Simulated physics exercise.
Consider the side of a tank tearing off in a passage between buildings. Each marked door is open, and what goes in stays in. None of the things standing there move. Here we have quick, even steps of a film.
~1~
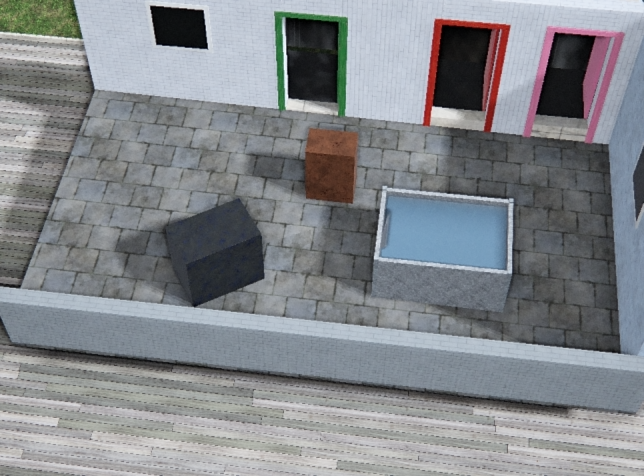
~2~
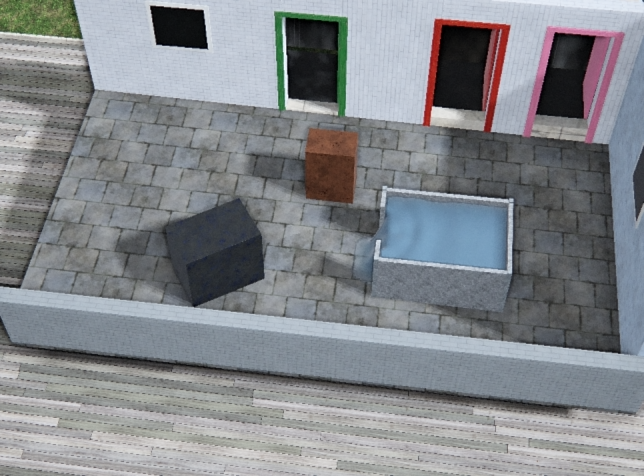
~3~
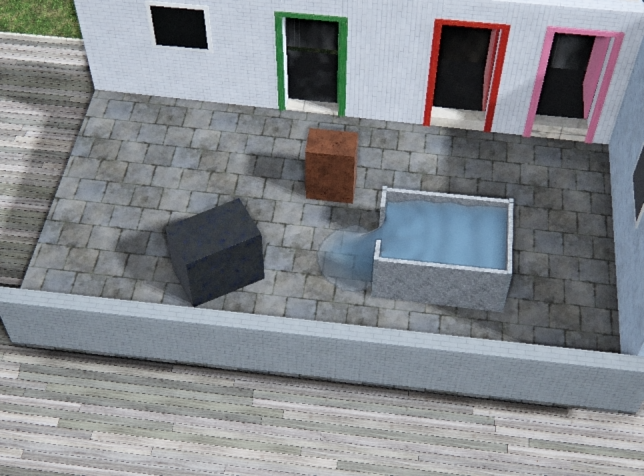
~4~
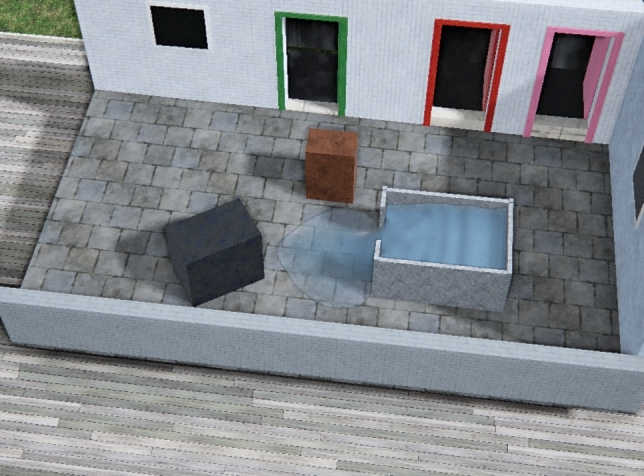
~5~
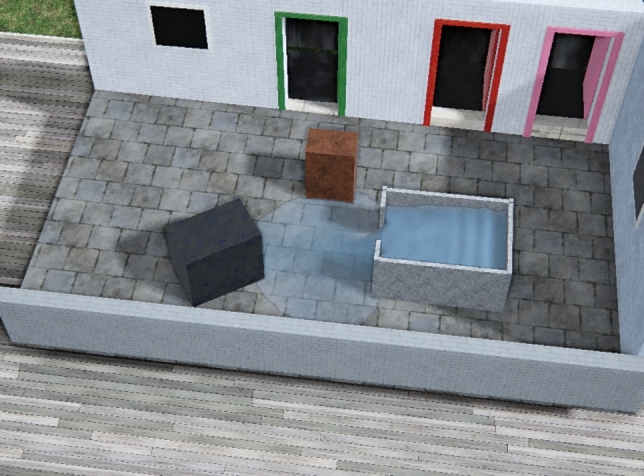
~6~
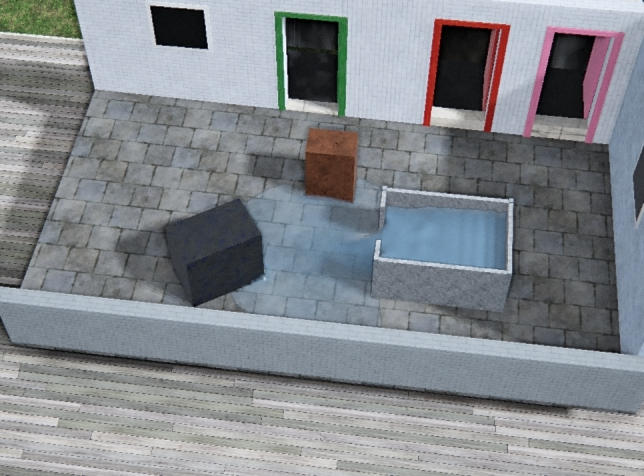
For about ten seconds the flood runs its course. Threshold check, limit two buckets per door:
Pink door under; green door under; red door under.
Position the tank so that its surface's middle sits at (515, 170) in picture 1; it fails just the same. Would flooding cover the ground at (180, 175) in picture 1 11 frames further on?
Answer: Spared.
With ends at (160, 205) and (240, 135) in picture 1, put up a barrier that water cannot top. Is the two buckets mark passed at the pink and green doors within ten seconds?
The pink door remains under the limit, the green door exceeds the limit.
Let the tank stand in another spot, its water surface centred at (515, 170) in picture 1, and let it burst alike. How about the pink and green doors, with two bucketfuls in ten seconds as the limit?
I'd say pink door misses the threshold while green door crosses the threshold.
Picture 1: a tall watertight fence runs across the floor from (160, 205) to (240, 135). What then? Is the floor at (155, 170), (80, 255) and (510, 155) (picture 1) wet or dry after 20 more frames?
Taking the points in order - unwetted, wetted, unwetted.
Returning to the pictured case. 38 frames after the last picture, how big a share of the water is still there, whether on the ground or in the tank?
Result: Close to 68 %.
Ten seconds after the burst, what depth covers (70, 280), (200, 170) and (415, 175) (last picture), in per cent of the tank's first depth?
2, 4 and 2 per cent, roughly.
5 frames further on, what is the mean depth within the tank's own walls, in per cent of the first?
Near 62 in a hundred.
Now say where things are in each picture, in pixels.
The first picture shows still water in the water tank at (445, 233).
In the second picture, water pours out at (381, 250) and has run to (365, 279).
In the third picture, water pours out at (381, 251) and has run to (323, 261).
In the fourth picture, water pours out at (381, 251) and has run to (283, 256).
In the fifth picture, the front is at a hidden place, out from the gap at (381, 251).
In the sixth picture, the front is at a hidden place, out from the gap at (381, 251).
A moment on, water covers 25 % of the floor; the pink door not reached, the green door not reached, the red door not reached.
Next, water covers 45 % of the floor; the pink door not reached, the green door not reached, the red door not reached.
Then, water covers 50 % of the floor; the pink door not reached, the green door not reached, the red door not reached.
Later, water covers 65 % of the floor; the pink door not reached, the green door wet at the sill, nothing in, the red door not reached.
In the end, water covers 85 % of the floor; the pink door wet at the sill, nothing in, the green door wet at the sill, nothing in, the red door wet at the sill, nothing in.
